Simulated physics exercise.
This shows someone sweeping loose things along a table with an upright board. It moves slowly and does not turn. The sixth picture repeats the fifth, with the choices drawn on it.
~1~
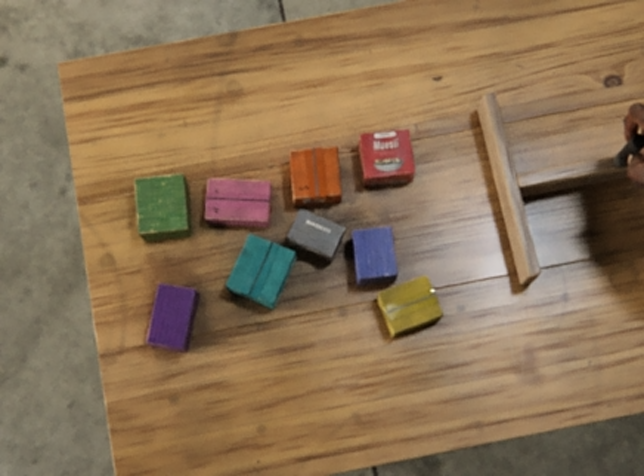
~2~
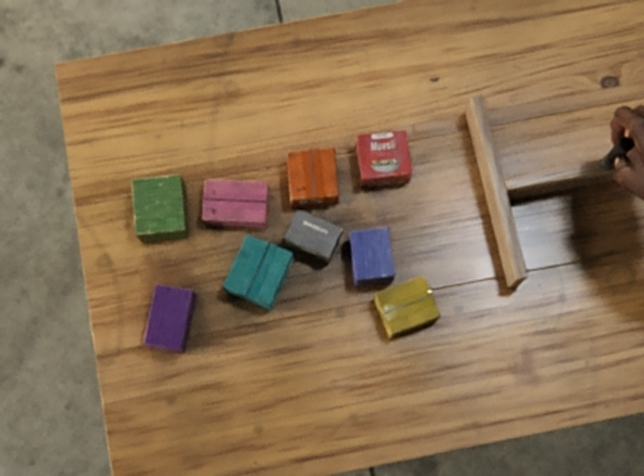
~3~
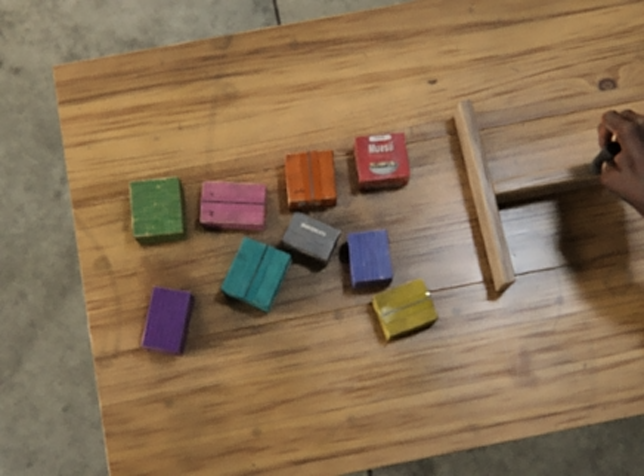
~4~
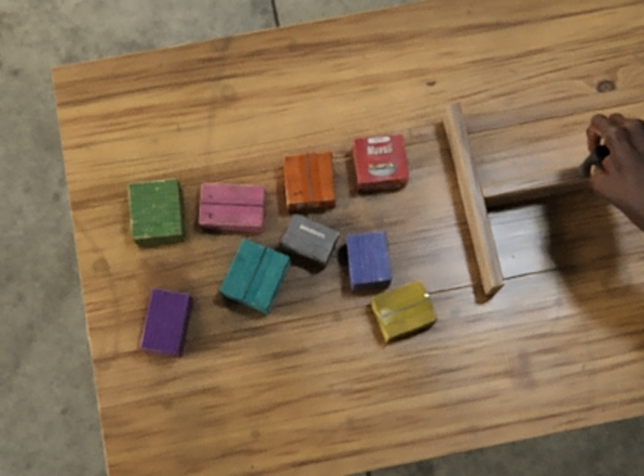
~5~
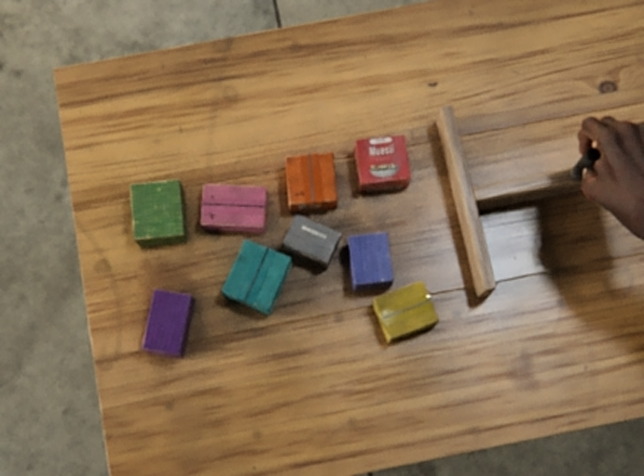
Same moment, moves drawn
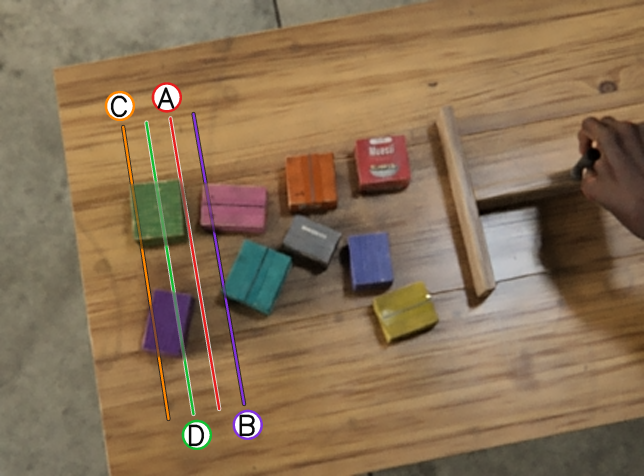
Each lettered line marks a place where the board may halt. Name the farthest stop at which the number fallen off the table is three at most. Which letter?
As far as mark D.
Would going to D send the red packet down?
No.
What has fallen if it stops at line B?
The green block goes over.
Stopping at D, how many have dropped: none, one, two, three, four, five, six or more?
By then, three.
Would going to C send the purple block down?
By then, yes.
On the marked copy, A at (194, 258); B at (218, 254); C at (145, 268); D at (169, 263).
Taking D. A third of the way, board (360, 215); yellow box (347, 325); pink box (216, 218).
Two thirds of the way, board (251, 236); green block over the edge; pink box (112, 239).
When it is over, board (168, 252); purple block over the edge; green block over the edge; three fallen.
As for the rest, A is within the limit but short; B is within the limit but short; C drops six.
